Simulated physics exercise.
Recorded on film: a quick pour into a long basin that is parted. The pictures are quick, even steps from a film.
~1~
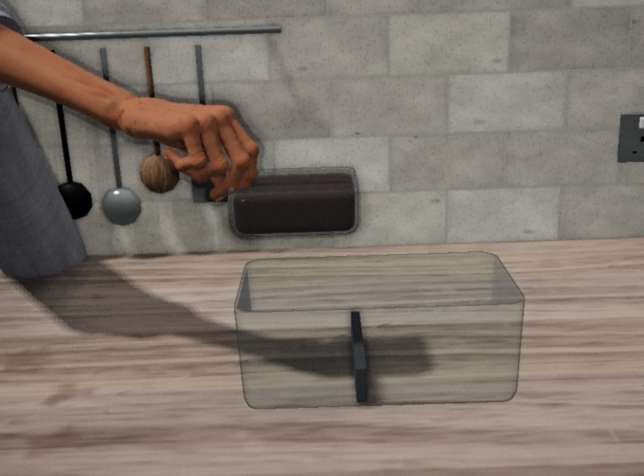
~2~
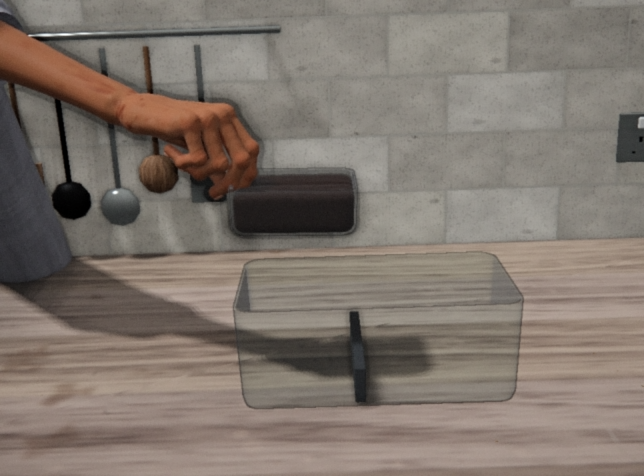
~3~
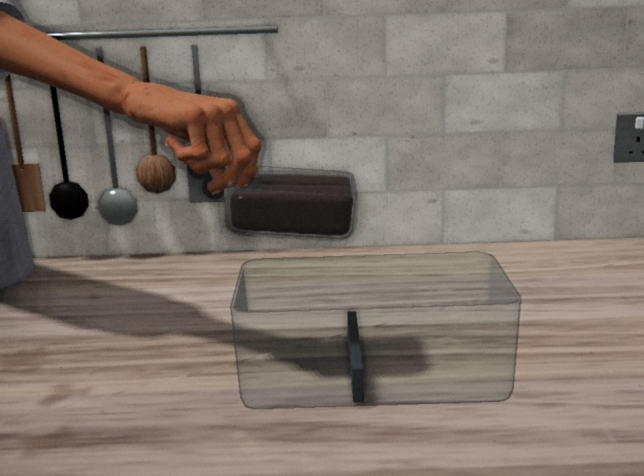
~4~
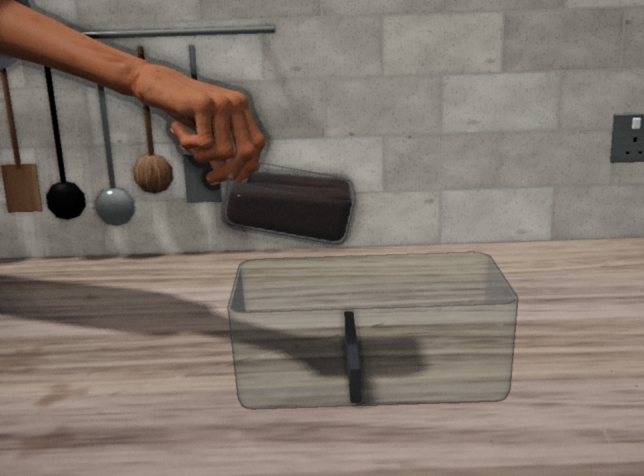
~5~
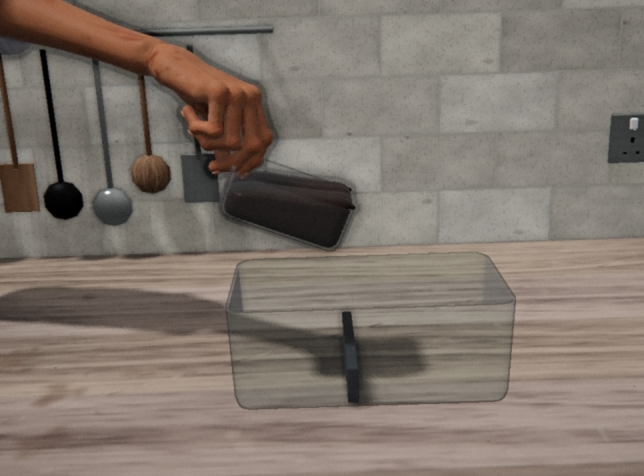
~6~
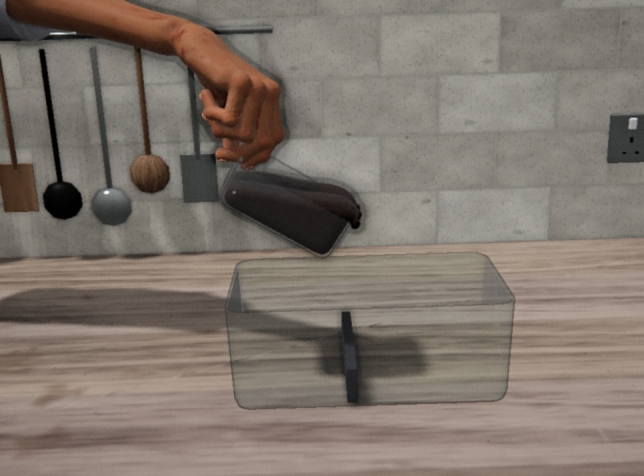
To begin with, a hand holds a clear container of dark liquid almost level above a long, see-through basin with a dark divider on a wooden counter. The hand lifts and shifts rightward, tilting the container steadily down to the right, and the liquid slides toward the lower rim, a little edging over it.
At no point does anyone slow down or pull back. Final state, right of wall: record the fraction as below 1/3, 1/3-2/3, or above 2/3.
The share right of the wall ends up beyond two thirds.
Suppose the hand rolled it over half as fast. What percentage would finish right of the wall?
Near 85 in a hundred.
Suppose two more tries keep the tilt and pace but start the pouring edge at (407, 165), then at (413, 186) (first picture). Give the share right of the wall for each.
95 % and 95 %.
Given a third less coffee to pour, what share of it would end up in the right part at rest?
The share comes to roughly 85 per cent.
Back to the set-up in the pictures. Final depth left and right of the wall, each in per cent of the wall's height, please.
Roughly 10 percent left, 40 percent right.
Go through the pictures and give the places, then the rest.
It leans 0°; its right rim is at (355, 179); the coffee meets the walls at (237, 187) and (354, 183); the long basin's rim runs from (241, 286) to (509, 277); the wall's top is at (358, 339), in the first picture.
It leans 1°; its right rim is at (355, 180); the coffee meets the walls at (236, 186) and (353, 184), in the second picture.
It leans 6°; its right rim is at (354, 185); the coffee meets the walls at (235, 185) and (351, 186), in the third picture.
It leans 13°; its right rim is at (352, 192); the coffee meets the walls at (233, 183) and (351, 188), in the fourth picture.
It leans 21°; its right rim is at (350, 202); the coffee meets the walls at (231, 182) and (348, 194); 3 per cent is over the edge, in the fifth picture.
It leans 32°; its right rim is at (348, 213); the coffee meets the walls at (230, 179) and (337, 196); 9 per cent is over the edge, in the sixth picture.
A moment on, the oblong tub is tipped on its side and 10 per cent is still to pour, 0 is left of the wall and 64 right of it.
Next, the oblong tub is tipped on its side and 3 per cent is still to pour, 9 is left of the wall and 86 right of it.
Then the oblong tub is tipped on its side and 0 per cent is still to pour, 12 is left of the wall and 86 right of it.
Later the oblong tub is tipped on its side and 0 per cent is still to pour, 14 is left of the wall and 86 right of it.
At rest 13 per cent lies left of the wall, 86 right of it and 1 outside.
